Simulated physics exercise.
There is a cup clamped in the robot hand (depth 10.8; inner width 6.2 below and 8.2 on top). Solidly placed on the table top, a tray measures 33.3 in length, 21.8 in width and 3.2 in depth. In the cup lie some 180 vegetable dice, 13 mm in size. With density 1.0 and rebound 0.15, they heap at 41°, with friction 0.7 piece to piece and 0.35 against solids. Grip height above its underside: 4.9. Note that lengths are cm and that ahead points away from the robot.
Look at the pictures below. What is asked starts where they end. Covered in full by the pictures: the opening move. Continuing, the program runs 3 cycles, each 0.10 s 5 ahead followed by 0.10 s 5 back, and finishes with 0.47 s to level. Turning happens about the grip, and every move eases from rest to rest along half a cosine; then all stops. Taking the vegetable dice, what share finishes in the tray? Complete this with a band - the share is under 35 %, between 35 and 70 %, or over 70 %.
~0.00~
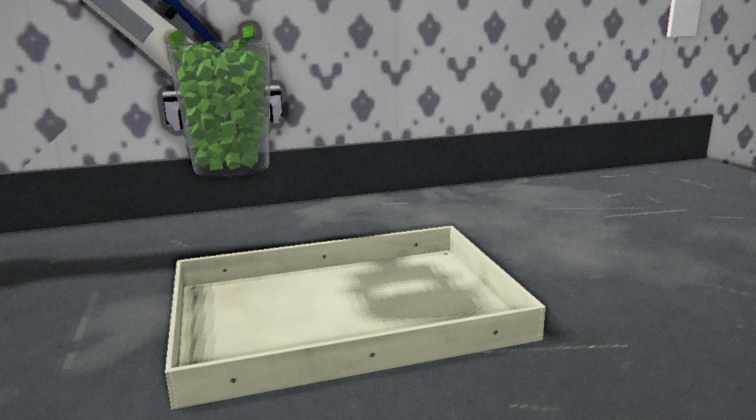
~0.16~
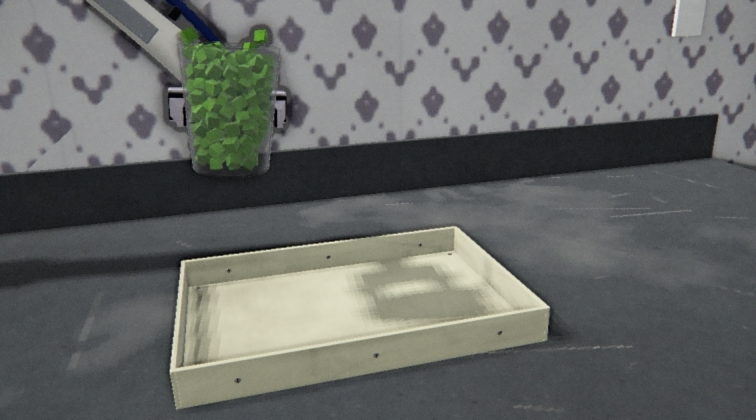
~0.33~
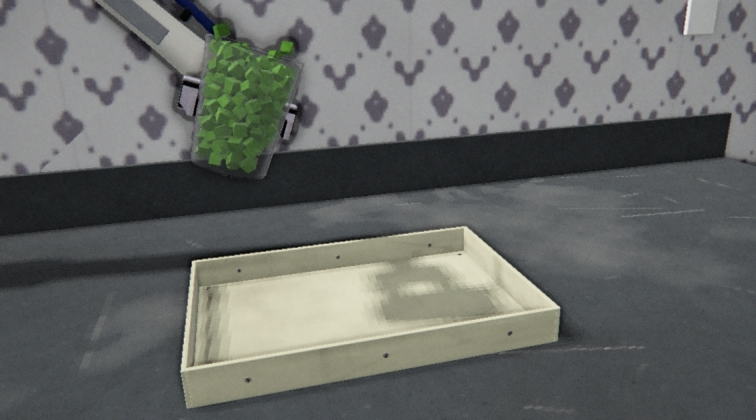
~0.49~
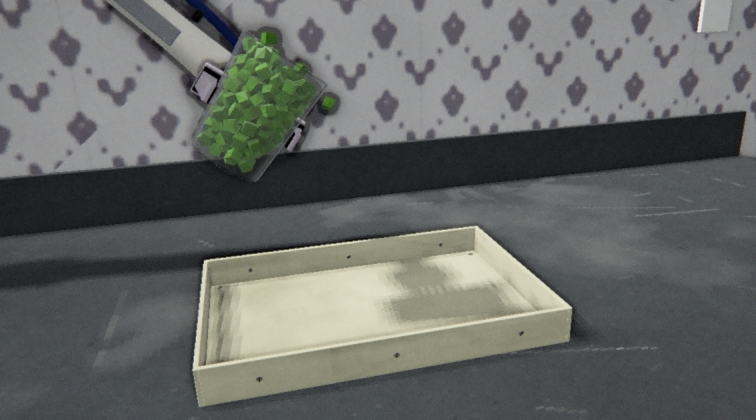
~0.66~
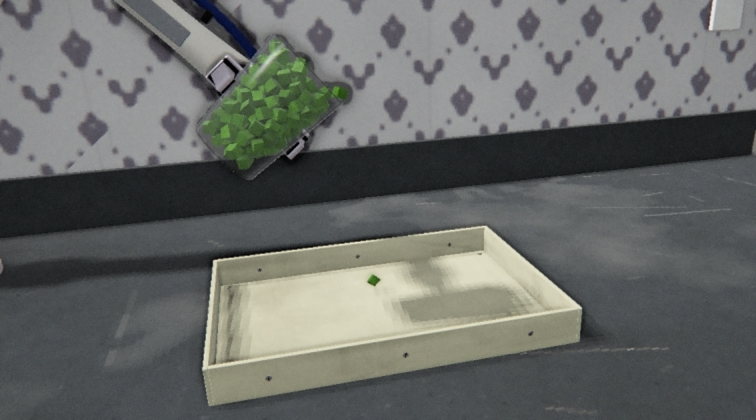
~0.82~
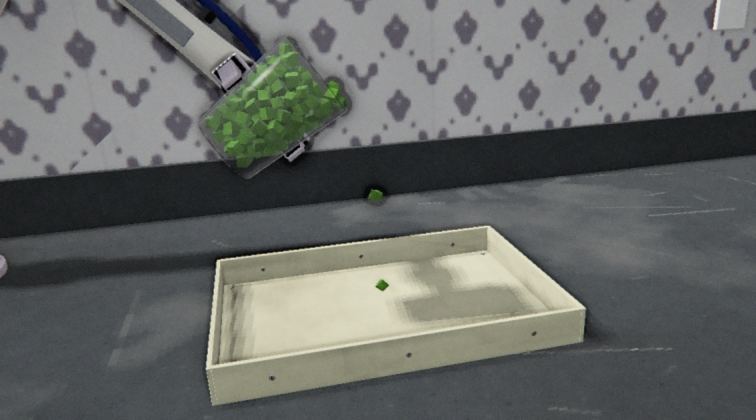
The share is between 35 and 70 %.
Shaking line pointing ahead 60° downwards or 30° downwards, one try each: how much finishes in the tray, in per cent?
Estimates, in order: 10 % then 20 %.
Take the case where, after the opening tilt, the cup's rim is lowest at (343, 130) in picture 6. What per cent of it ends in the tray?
Roughly 75 per cent.
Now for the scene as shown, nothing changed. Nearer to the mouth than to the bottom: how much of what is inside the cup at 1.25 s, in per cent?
My estimate is near 45 per cent.
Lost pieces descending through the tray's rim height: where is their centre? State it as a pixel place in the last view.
I'd say somewhere around (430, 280).
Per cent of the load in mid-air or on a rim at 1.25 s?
Estimated fraction: Near 12 %.
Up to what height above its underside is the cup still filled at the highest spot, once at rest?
Around 9.5 centimetres above the underside.
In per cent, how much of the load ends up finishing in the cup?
I'd put it close to 55 per cent.
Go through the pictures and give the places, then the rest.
In the first picture, cup middle at (226, 110), level; upper third of the load around (221, 69), from x 175 to 260, top at y 35; 180 in the cup.
In the second picture, cup middle at (231, 110), tilted 5° forward; upper third of the load around (226, 69), from x 190 to 265, top at y 35.
In the third picture, cup middle at (242, 111), tilted 19° forward; upper third of the load around (242, 70), from x 205 to 285, top at y 30.
In the fourth picture, cup middle at (255, 112), tilted 36° forward; upper third of the load around (264, 75), from x 205 to 330, top at y 40; 179 in the cup, 1 in flight or on a rim.
In the fifth picture, cup middle at (265, 113), tilted 50° forward; upper third of the load around (277, 81), from x 210 to 375, top at y 45; 179 in the cup, 1 in the tray.
In the sixth picture, cup middle at (269, 113), tilted 55° forward; upper third of the load around (284, 84), from x 210 to 380, top at y 50; 178 in the cup, 1 in the tray, 1 in flight or on a rim.
After 1.25 s, tilted 55° forward, highest piece 25 above the table; 116 in the cup, 39 in the tray, 3 on the table or floor, 22 in flight or on a rim.
After 1.68 s, tilted 24° forward, highest piece 26 above the table; 101 in the cup, 75 in the tray, 3 on the table or floor, 1 in flight or on a rim.
After 2.09 s, level, highest piece 27 above the table; 101 in the cup, 76 in the tray, 3 on the table or floor.
After 3.14 s, level, highest piece 27 above the table; 101 in the cup, 76 in the tray, 3 on the table or floor.
At rest, 101 in the cup, 76 in the tray, 3 on the table or floor. That is 42 % in the tray.
